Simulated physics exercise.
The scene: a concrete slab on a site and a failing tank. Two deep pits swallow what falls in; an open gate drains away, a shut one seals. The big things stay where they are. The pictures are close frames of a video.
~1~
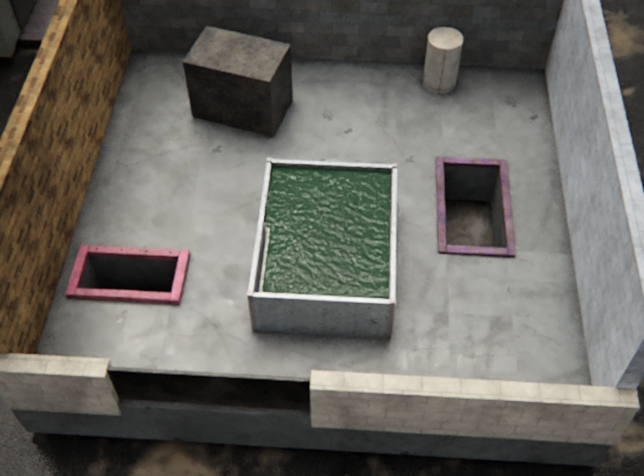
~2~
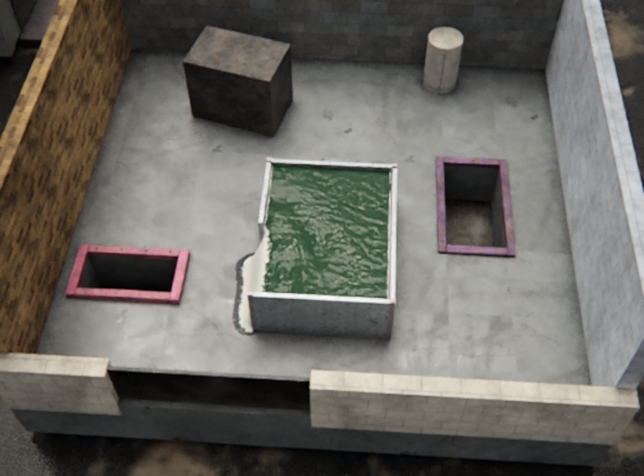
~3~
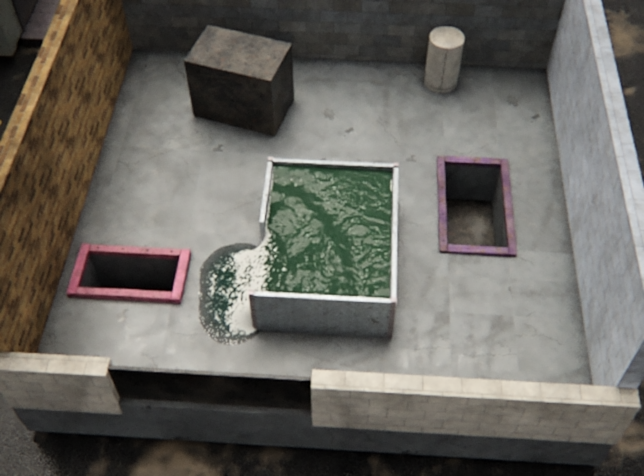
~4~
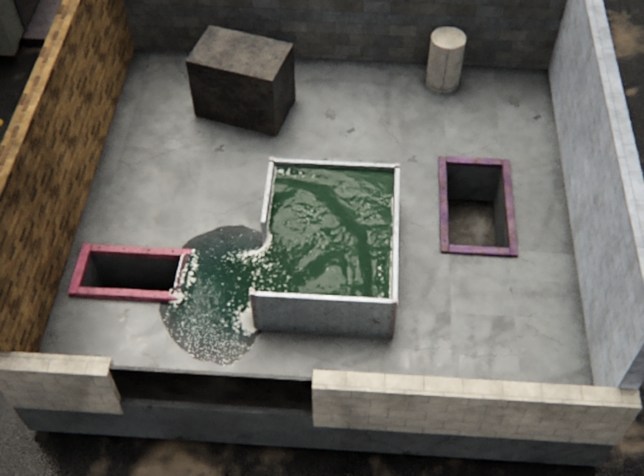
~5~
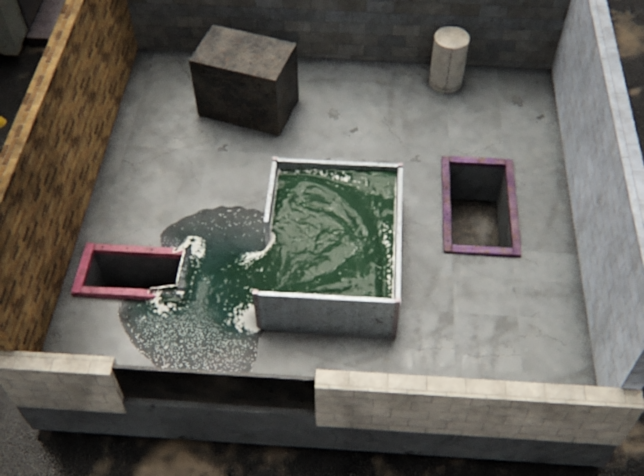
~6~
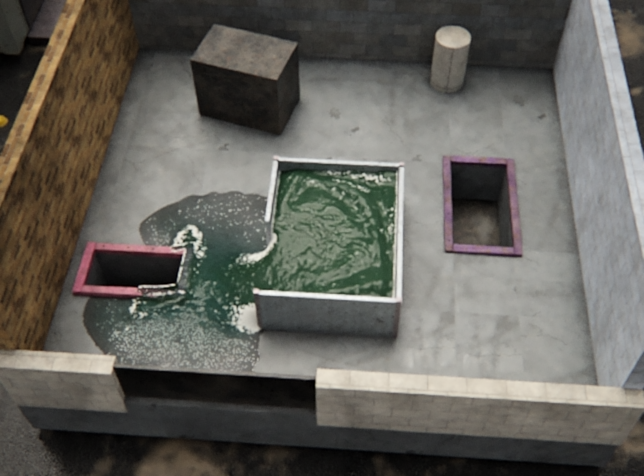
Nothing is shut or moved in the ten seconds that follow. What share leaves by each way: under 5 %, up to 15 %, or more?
One by one: The gate takes not even 5 %; the purple pit takes not even 5 %; the pink pit takes above 15 %.
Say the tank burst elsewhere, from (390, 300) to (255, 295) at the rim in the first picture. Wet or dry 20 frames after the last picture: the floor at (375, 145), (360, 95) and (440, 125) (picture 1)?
One after the other: Free of water, no water, not flooded.
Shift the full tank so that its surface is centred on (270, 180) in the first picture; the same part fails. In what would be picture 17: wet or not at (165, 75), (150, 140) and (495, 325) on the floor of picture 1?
In that order: Awash, flooded, dry.
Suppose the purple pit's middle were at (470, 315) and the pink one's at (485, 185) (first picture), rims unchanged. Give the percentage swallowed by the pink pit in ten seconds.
Roughly, in per cent: Pink 0.
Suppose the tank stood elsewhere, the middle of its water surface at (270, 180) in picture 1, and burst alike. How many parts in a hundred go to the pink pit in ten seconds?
Roughly, in per cent: Pink 25.
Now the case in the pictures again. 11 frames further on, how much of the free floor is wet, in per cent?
Close to 25 %.
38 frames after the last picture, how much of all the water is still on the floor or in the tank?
Some 72 per cent.
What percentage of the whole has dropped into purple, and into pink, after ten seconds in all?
Near 0 and 28 in a hundred.
A moment on, water covers 20 % of the floor; the gate 0 %, the purple pit 0 %, the pink pit 6 %.
Next, water covers 25 % of the floor; the gate 0 %, the purple pit 0 %, the pink pit 12 %.
Then, water covers 35 % of the floor; the gate 0 %, the purple pit 0 %, the pink pit 20 %.
Later, water covers 65 % of the floor; the gate 0 %, the purple pit 0 %, the pink pit 27 %.
In the end, water covers 90 % of the floor; the gate 0 %, the purple pit 0 %, the pink pit 29 %.
